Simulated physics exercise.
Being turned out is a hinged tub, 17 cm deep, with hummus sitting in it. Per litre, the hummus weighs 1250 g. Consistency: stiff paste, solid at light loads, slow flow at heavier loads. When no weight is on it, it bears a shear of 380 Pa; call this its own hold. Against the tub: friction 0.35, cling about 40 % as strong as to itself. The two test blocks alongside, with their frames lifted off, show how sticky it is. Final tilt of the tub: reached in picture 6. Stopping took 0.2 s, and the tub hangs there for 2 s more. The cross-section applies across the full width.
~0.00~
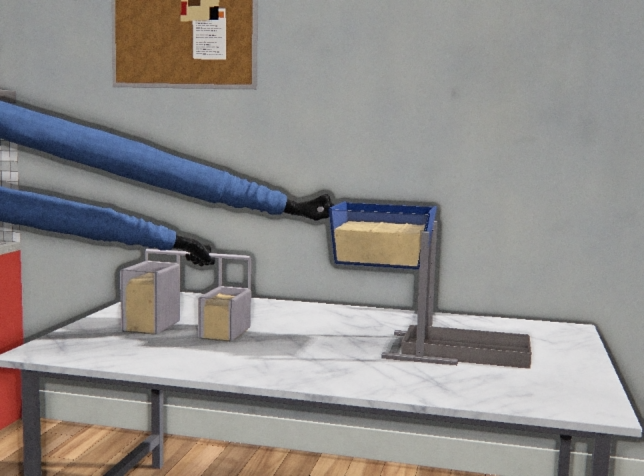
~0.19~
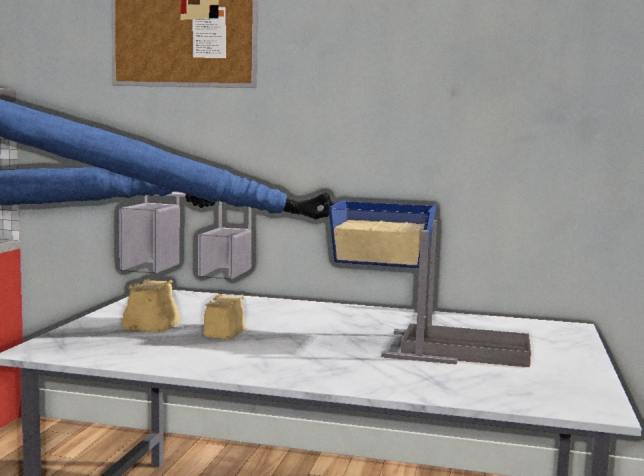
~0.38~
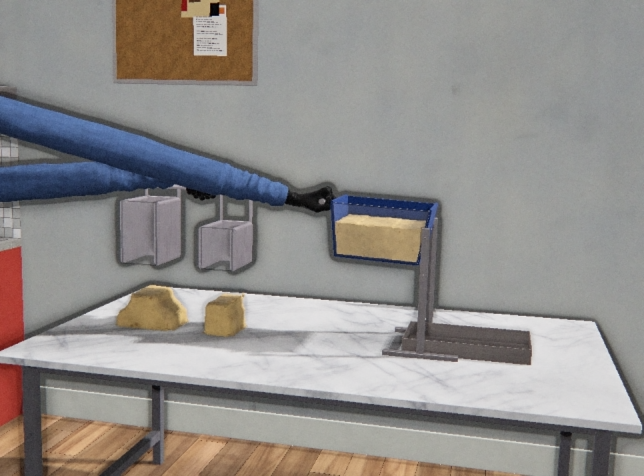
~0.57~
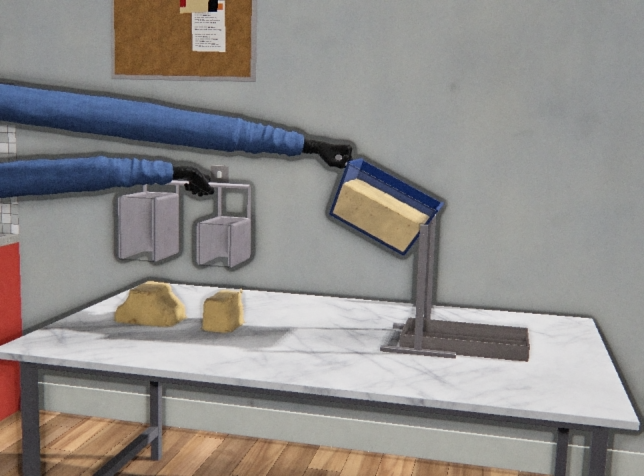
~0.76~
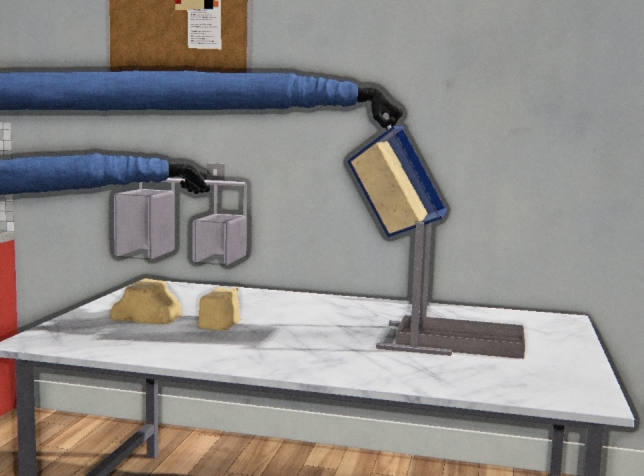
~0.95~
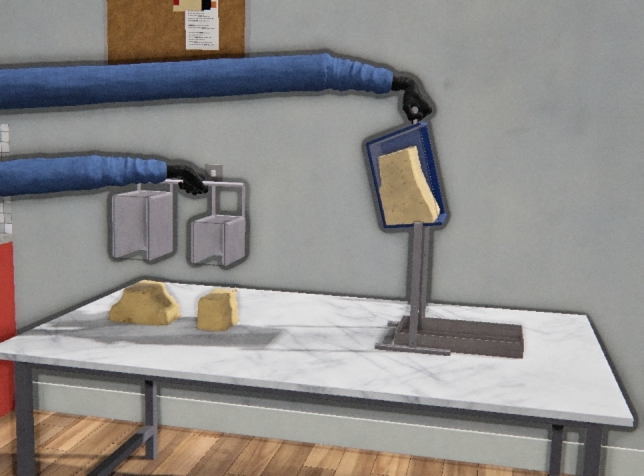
On a marble-topped table against a grey wall, two blue-sleeved arms work side by side, one lifting a pair of open holders off two tan blocks, which slump slightly. The other then tilts a blue tub on a stand steeply to the right, its tan filling shifting and bulging inside.
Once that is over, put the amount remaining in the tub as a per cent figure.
The amount remaining comes to about 53 %.
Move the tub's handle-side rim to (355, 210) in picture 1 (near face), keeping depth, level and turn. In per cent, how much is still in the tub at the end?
Some 100 percent would still be in the tub at the end.
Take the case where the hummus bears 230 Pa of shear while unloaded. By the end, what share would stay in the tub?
I'd say around 45 percent.
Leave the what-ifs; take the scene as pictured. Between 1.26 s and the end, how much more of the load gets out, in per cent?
I'd say close to 10 in a hundred.
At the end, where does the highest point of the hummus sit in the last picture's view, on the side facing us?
It ends up highest close to (394, 194).
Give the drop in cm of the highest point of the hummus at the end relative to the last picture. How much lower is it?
14 cm or so.
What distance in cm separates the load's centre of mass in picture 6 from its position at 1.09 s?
Displacement noted: Approx. 5 cm... about that.
By 1.09 s, the tub is at 75 degrees and holds 88 %.
By 1.26 s, the tub is at 75 degrees and holds 63 %.
By 1.43 s, the tub is at 75 degrees and holds 53 %.
By 1.60 s, the tub is at 75 degrees and holds 53 %.
By 2.95 s, at the end, the tub is at 75 degrees and holds 53 %.
